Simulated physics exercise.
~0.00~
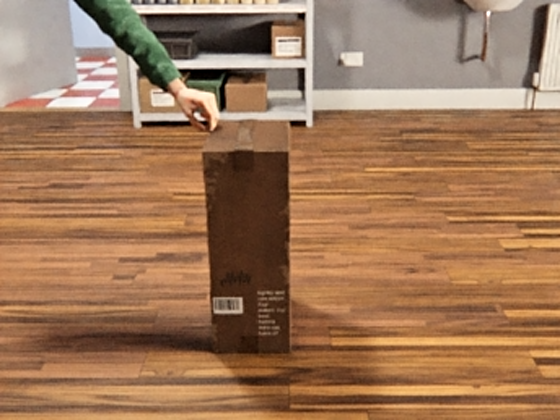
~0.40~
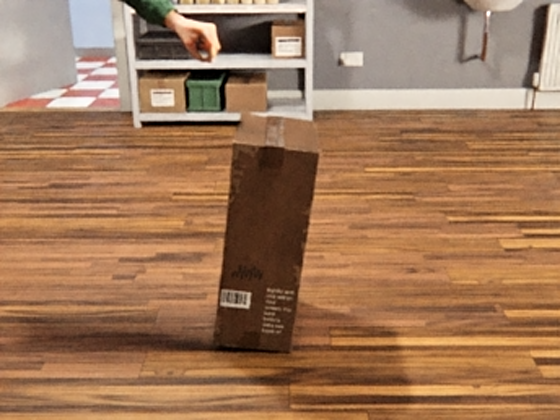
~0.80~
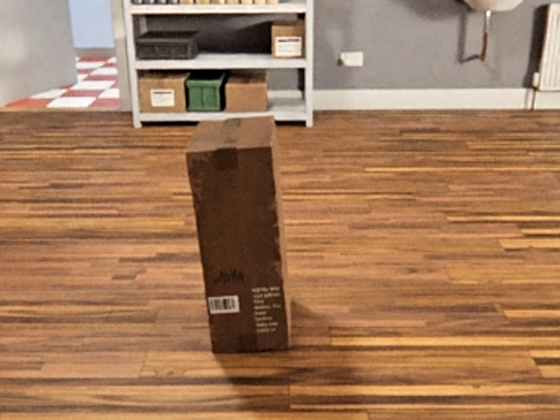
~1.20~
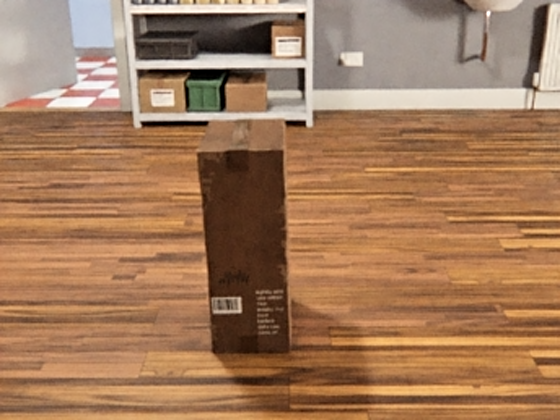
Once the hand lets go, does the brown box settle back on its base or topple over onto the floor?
The brown box settles back on its base, rocking to the right and then to the left before it stands upright again.
